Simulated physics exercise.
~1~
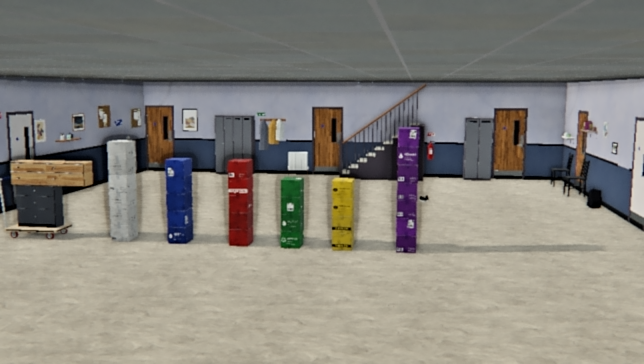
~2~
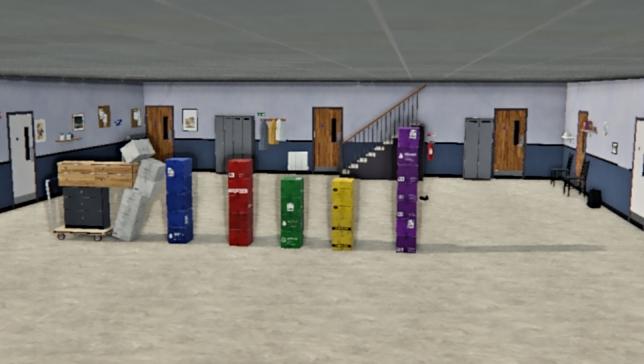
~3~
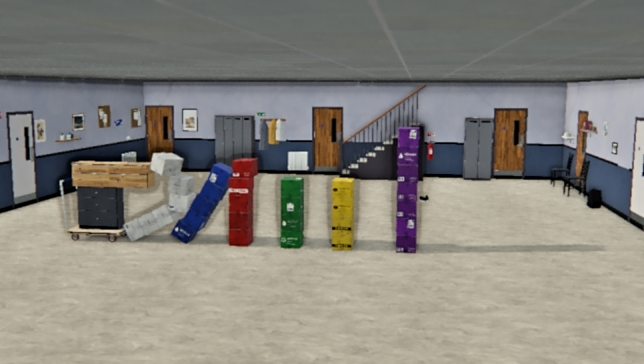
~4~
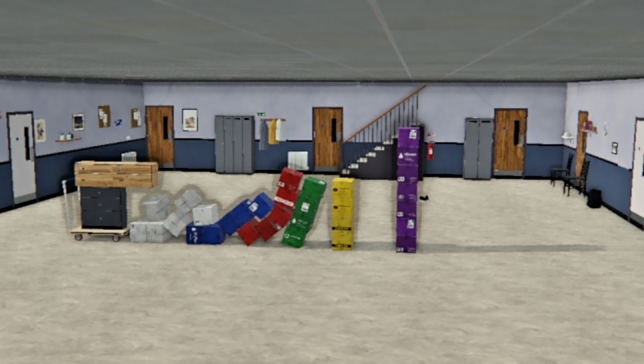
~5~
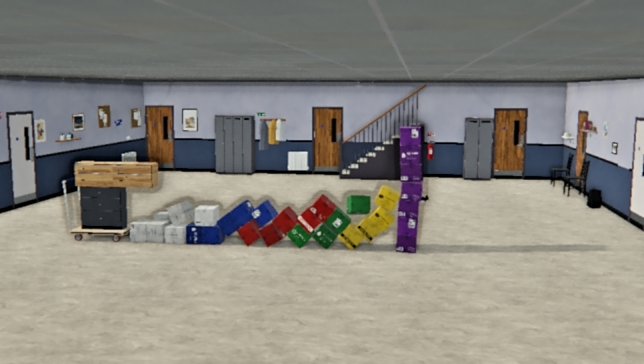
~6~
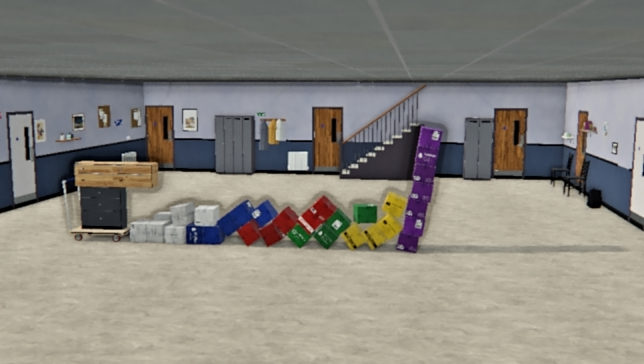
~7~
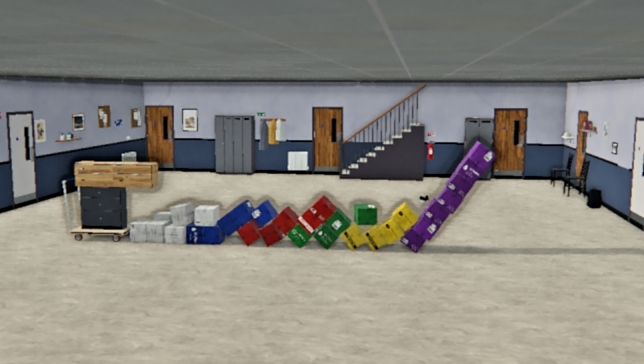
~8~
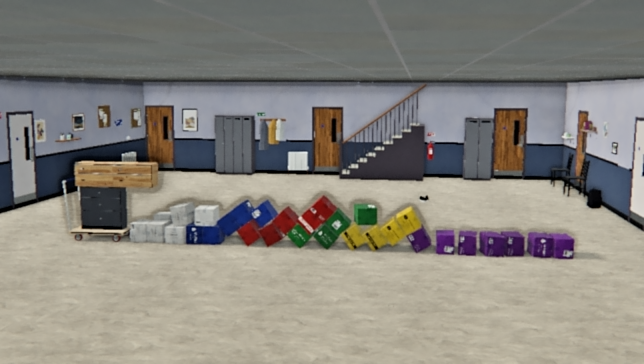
A low trolley carrying a dark block and a wooden beam rolls in from the left of a wide hall with blue-and-white walls, wooden doors and a staircase, seen from a fixed view straight ahead. Six upright stacks of cartons stand in a row, pale grey, blue, red, green, yellow and a taller purple. The beam shoves the pale stack, which buckles and topples into the blue one. Blue, red, green and yellow lean and collapse rightward in turn. Purple tilts last and falls flat, leaving its cartons strung along the floor beside the slanted, jumbled heap.
